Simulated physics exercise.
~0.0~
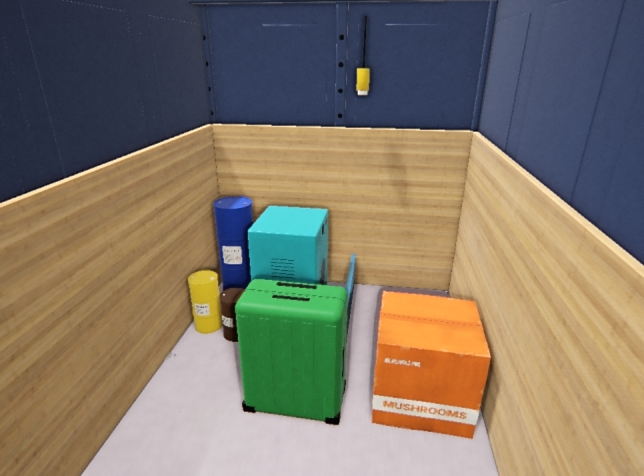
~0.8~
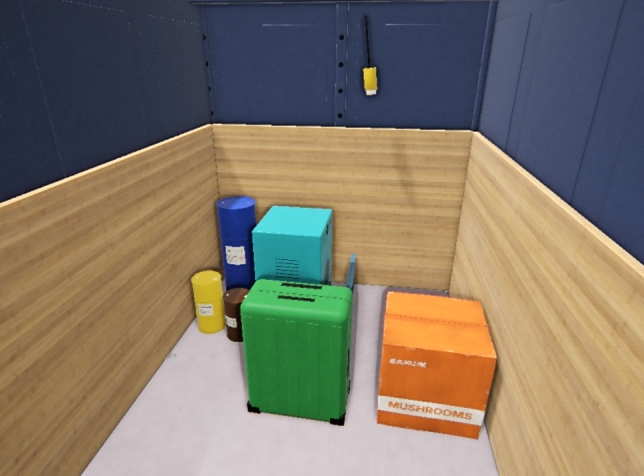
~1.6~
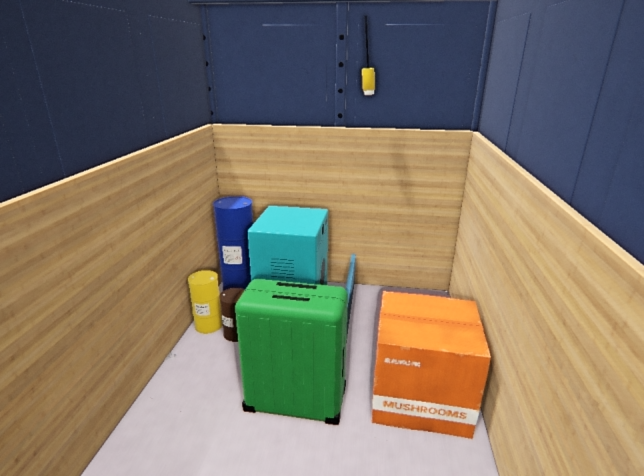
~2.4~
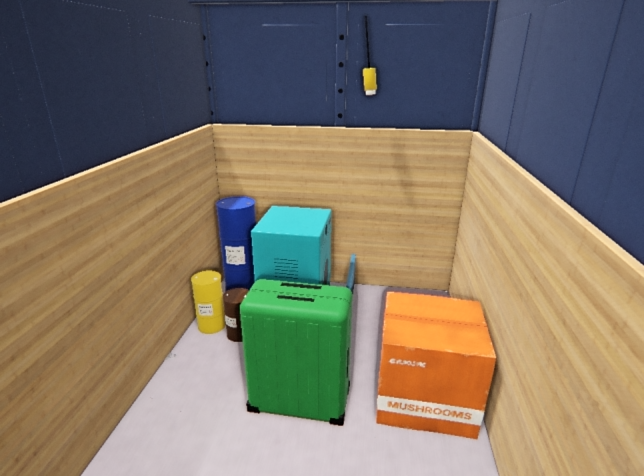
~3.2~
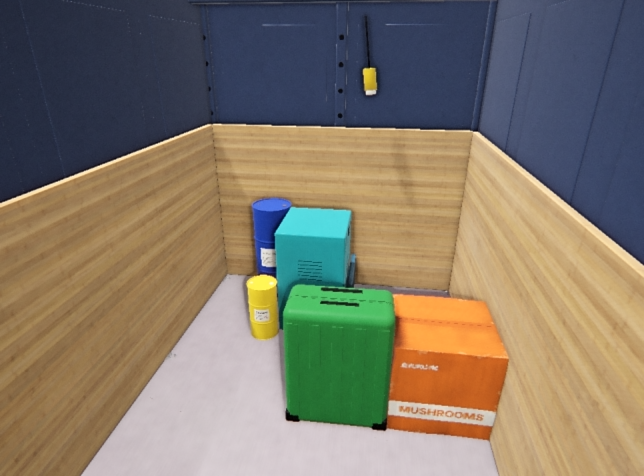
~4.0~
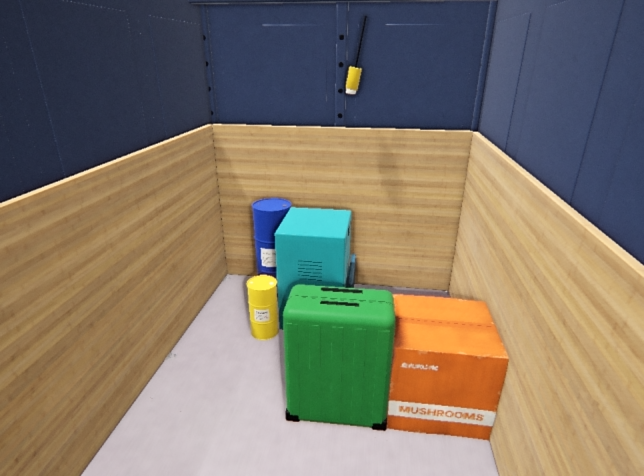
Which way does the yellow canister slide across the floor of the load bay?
The yellow canister slides to the right, staying upright as it goes.
